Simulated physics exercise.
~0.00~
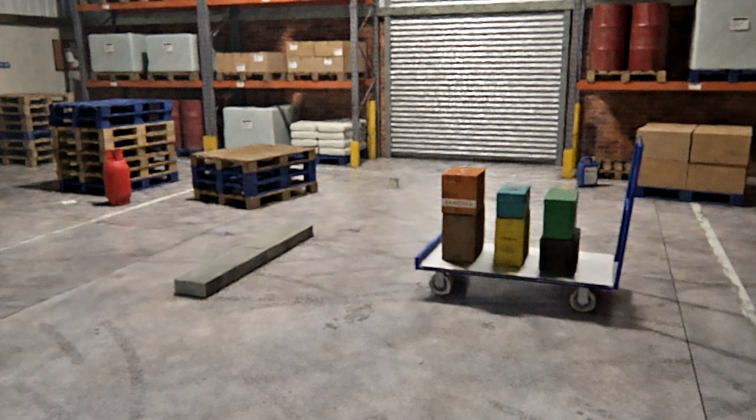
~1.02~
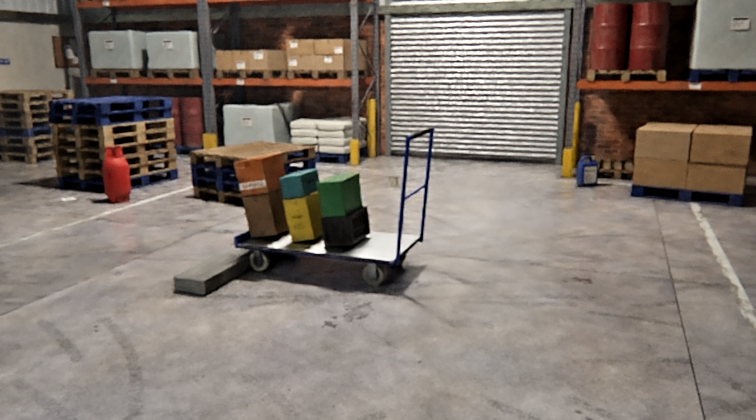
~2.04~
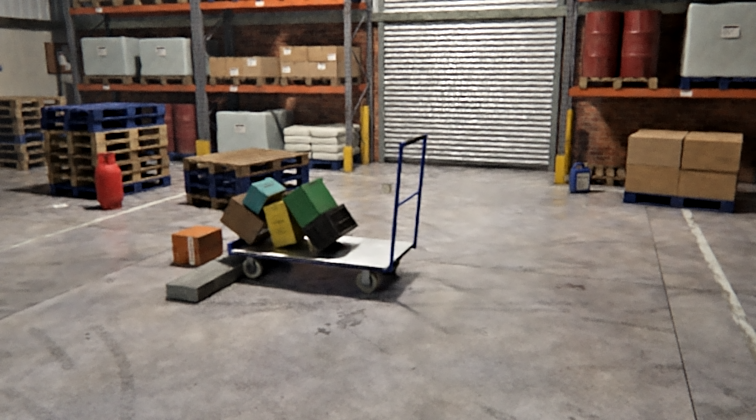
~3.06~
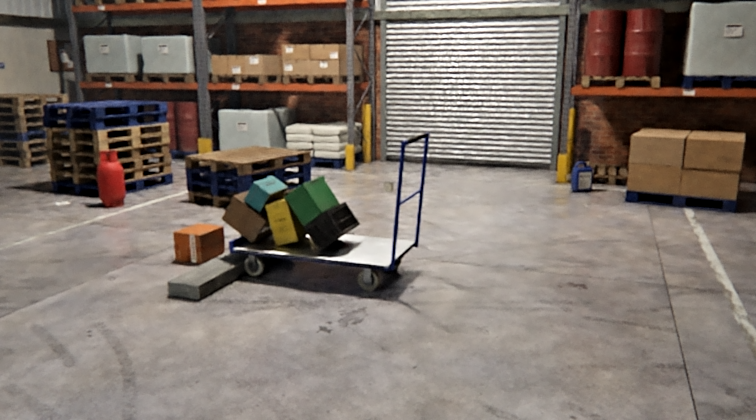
In the video, a flatbed trolley carrying stacked colourful boxes rolls left across a warehouse floor and stops abruptly against a low beam, toppling the load forward; an orange box lands on the floor beyond it while the others stay aboard in a leaning heap.
